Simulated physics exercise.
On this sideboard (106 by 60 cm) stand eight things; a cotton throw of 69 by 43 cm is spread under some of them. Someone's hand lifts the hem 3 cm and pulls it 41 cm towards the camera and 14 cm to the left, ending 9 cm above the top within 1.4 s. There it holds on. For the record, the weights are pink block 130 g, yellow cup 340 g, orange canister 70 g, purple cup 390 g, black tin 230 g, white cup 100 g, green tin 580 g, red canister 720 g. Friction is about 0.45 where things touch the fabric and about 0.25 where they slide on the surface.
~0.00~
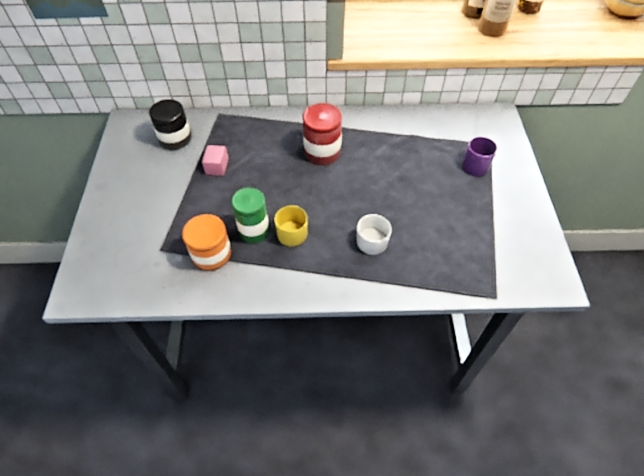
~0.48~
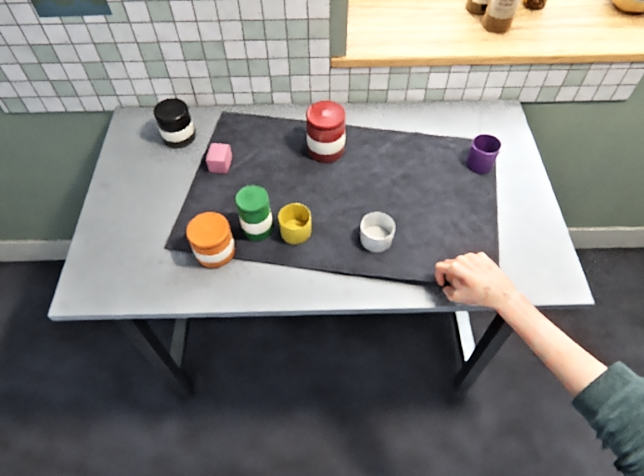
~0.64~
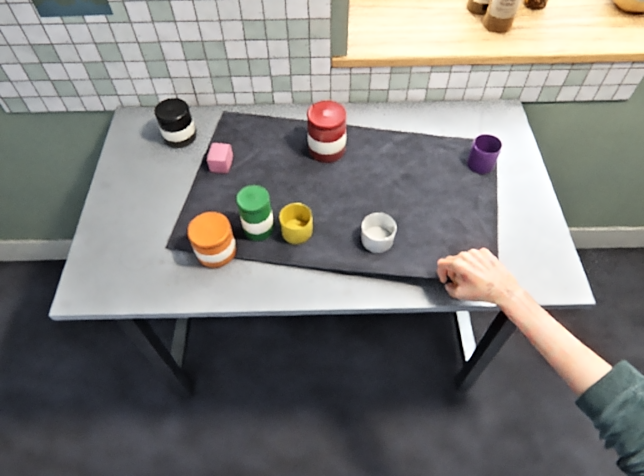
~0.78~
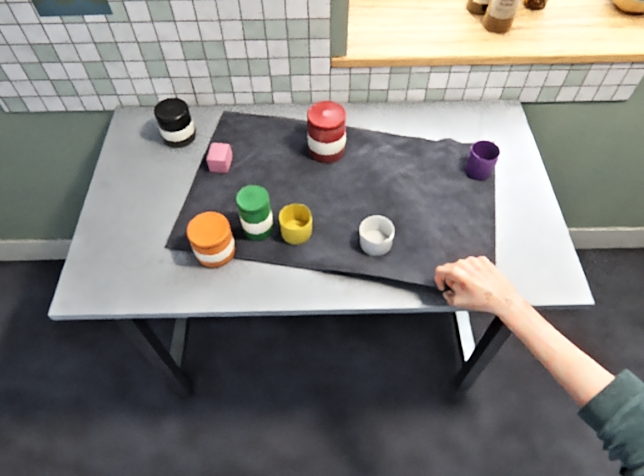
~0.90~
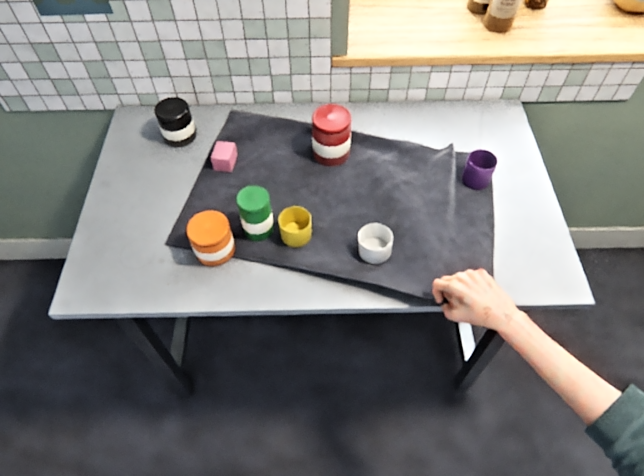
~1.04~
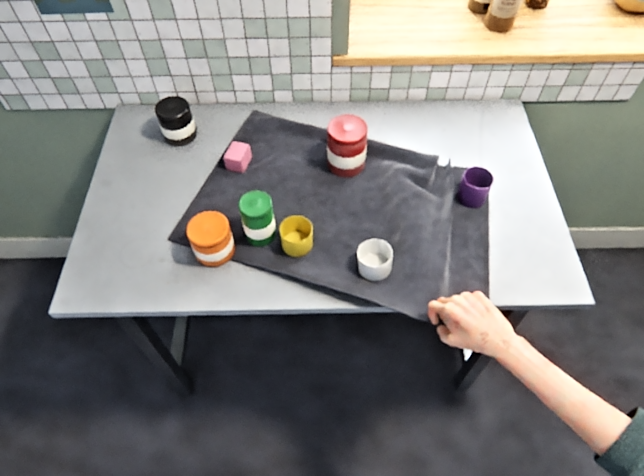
A hand grips the dark cloth's front edge and pulls it forward, shifting objects on it.
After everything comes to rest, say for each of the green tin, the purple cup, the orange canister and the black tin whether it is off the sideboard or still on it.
In order: Green tin: Off, purple cup: Off, orange canister: Off, black tin: On.
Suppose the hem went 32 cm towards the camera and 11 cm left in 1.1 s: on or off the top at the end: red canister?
In that case the red canister holds on.
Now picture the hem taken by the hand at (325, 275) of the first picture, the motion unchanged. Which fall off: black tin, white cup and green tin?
Result: Black tin keeps its place; white cup leaves the top; green tin leaves the top.
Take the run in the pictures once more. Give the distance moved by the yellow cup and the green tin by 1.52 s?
The yellow cup is 20 cm out, the green tin 15 cm.
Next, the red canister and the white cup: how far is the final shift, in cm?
About: Red canister over the edge, white cup off the top.
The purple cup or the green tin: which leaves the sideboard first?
The purple one leads the way.
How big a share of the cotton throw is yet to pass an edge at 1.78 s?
Near 40 in a hundred.
By 1.3 s, 85 % of the cotton throw is still over the top; purple cup 22 cm off its start, green tin 7 cm off its start, orange canister 3 cm off its start.
By 1.5 s, 65 % of the cotton throw is still over the top; purple cup 35 cm off its start, green tin 14 cm off its start, orange canister 8 cm off its start.
By 1.8 s, 40 % of the cotton throw is still over the top; purple cup over the edge, green tin 24 cm off its start at (293, 297), orange canister 17 cm off its start at (238, 299).
By 2.0 s, 15 % of the cotton throw is still over the top; purple cup over the edge, green tin over the edge, orange canister over the edge.
By 3.6 s, 0 % of the cotton throw is still over the top; purple cup over the edge, orange canister over the edge, green tin over the edge, black tin 0 cm off its start at (172, 107).
